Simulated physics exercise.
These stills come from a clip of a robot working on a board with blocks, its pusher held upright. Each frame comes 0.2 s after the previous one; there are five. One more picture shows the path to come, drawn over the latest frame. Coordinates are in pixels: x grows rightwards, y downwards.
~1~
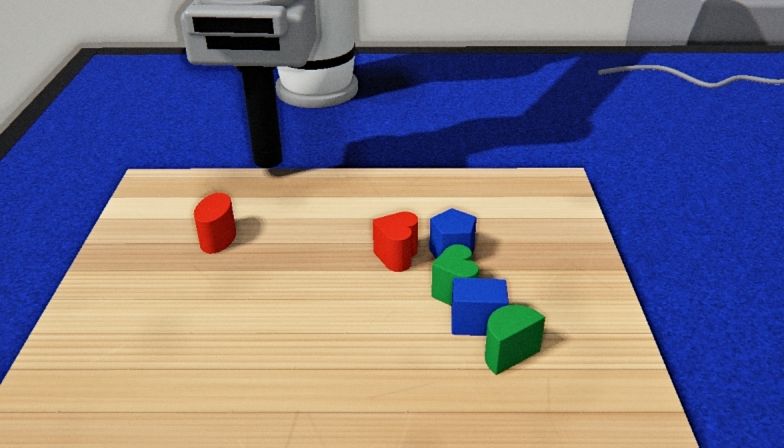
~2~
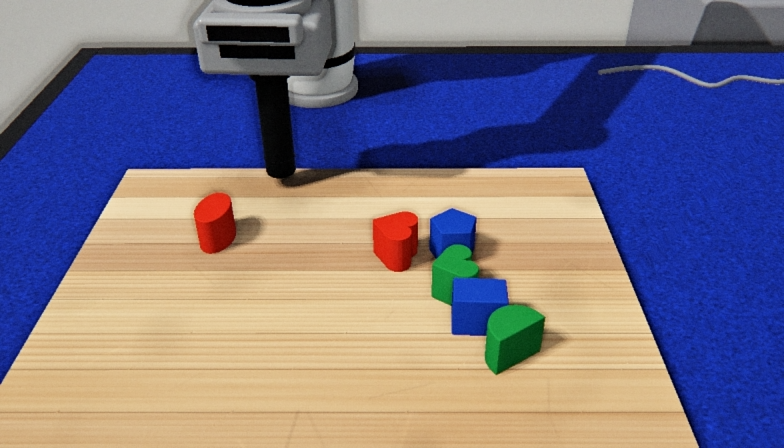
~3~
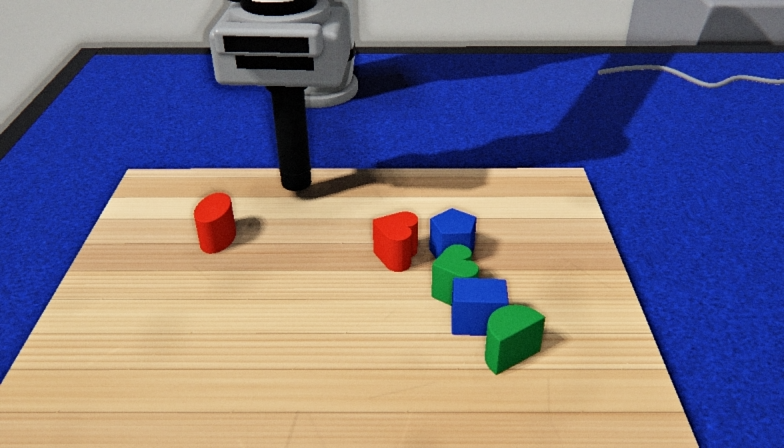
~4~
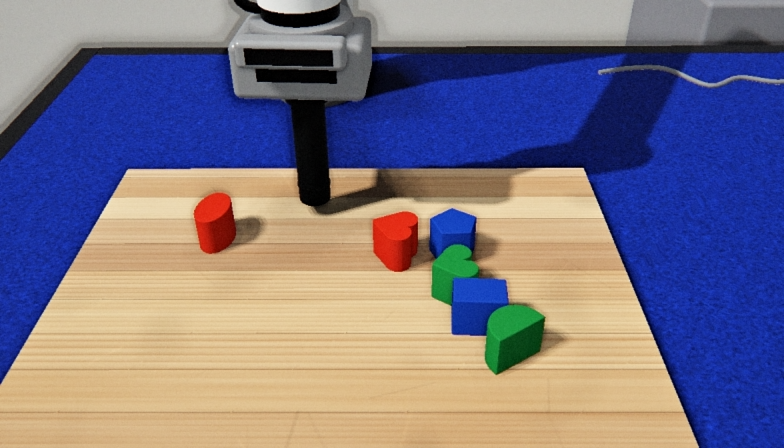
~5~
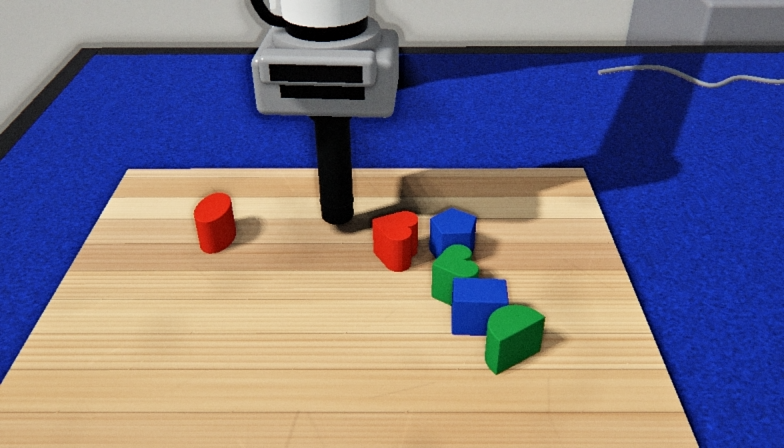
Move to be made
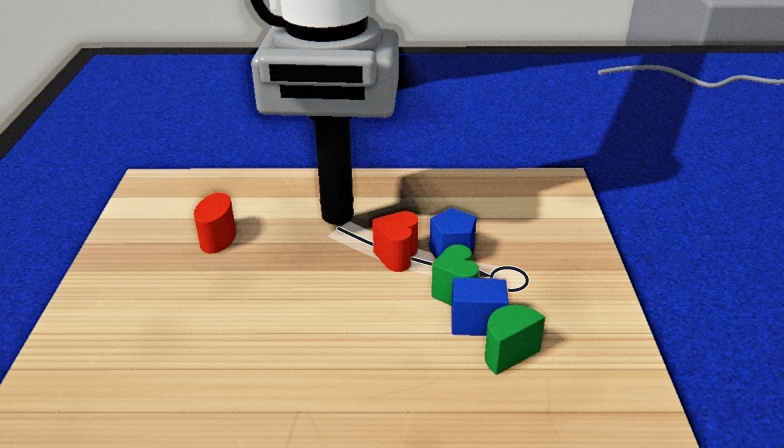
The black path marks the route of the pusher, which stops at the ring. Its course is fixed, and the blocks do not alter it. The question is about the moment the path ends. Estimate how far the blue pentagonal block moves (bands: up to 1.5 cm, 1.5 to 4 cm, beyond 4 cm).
It shifts by 1.5 to 4 cm.
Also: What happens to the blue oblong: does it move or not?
It will be nudged away from its spot.
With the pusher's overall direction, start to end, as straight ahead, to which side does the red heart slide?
Facing the way the path runs, start to end, you'll find the red heart has shifted left.
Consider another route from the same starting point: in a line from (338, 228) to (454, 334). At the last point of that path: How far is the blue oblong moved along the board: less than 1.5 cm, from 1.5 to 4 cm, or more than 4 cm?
Result: 1.5-4 cm.
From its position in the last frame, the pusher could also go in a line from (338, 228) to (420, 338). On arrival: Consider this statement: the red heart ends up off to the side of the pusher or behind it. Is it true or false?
It is true.
Path on the board, from (338, 228) over (387, 250) and (445, 267) to (509, 279).
What follows on the original path. One third of the way, pusher at (387, 238); red heart at (416, 231), turned 20° anticlockwise.
Two thirds of the way, pusher at (447, 255); red heart at (484, 244), turned 55° anticlockwise; blue pentagonal block at (489, 218), turned 50° anticlockwise; green heart at (489, 271), turned 90° clockwise; blue oblong at (480, 299), turned 25° anticlockwise.
At the end, pusher at (511, 266); red heart at (550, 256), turned 35° anticlockwise; blue pentagonal block at (490, 217), turned 55° anticlockwise; green heart at (494, 273), turned 115° clockwise; blue oblong at (480, 300), turned 30° anticlockwise.
